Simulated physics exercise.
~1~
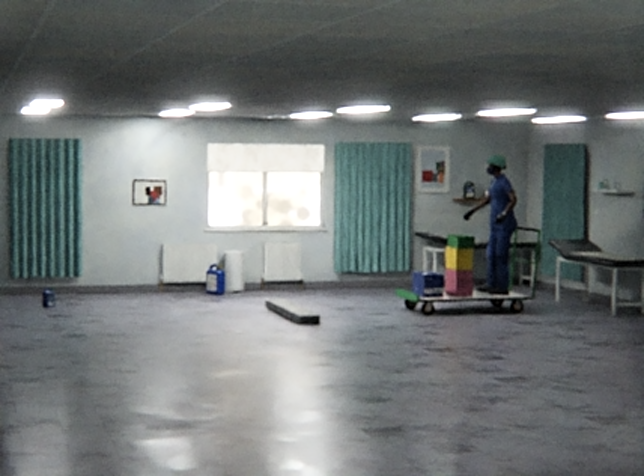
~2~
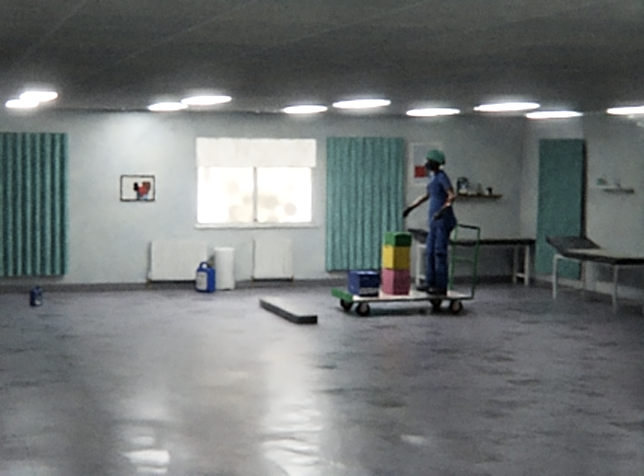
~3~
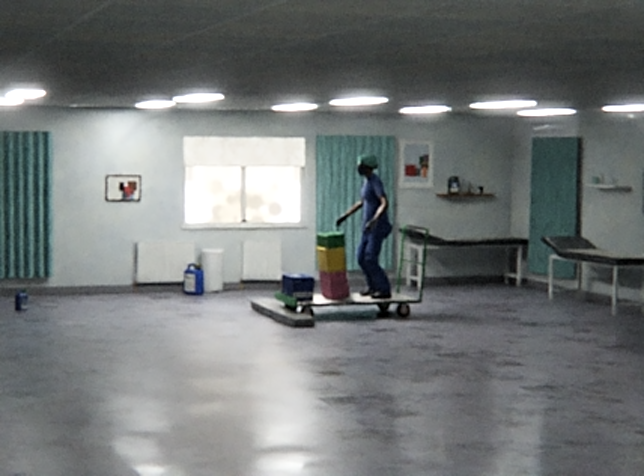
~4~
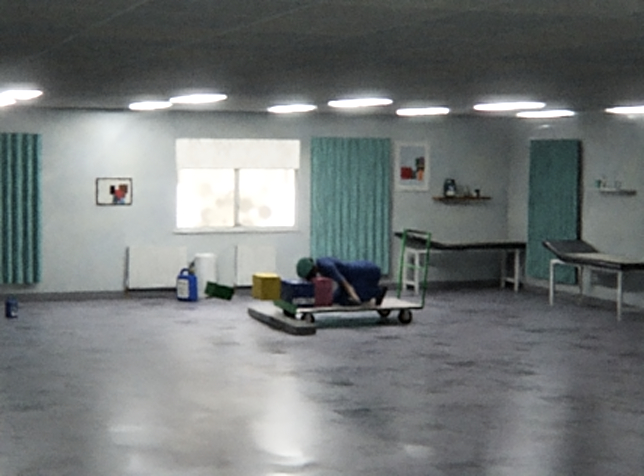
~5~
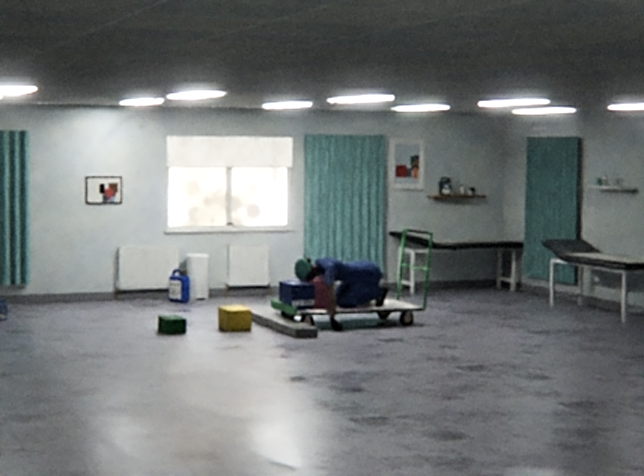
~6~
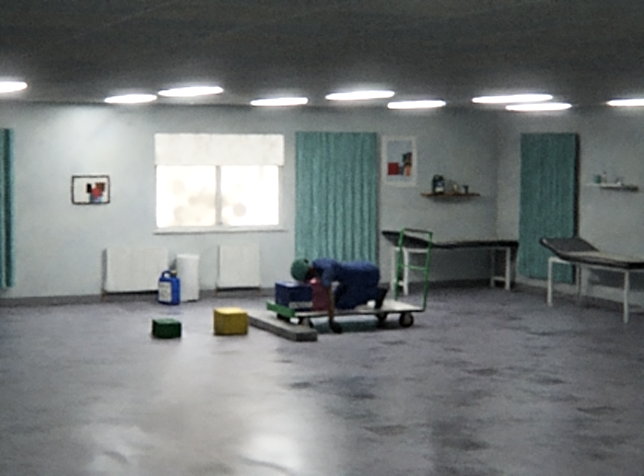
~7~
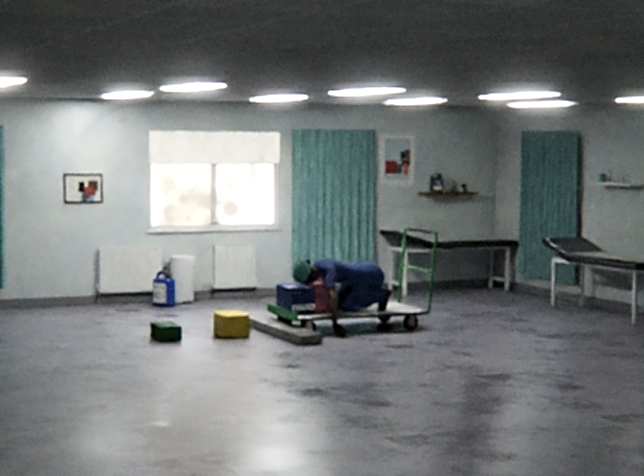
At first, a person in blue with a green cap stands on a flat cart behind stacked green, yellow and pink boxes, with a blue box in front, in a dim room with teal curtains. The cart rolls left towards a low dark kerb and stops against it. The person pitches forward and down onto the deck as the green and yellow boxes fly off over the front. They tumble onto the floor to the left and settle apart. Finally, the person lies slumped on the stopped cart, behind the pink and blue boxes still aboard.
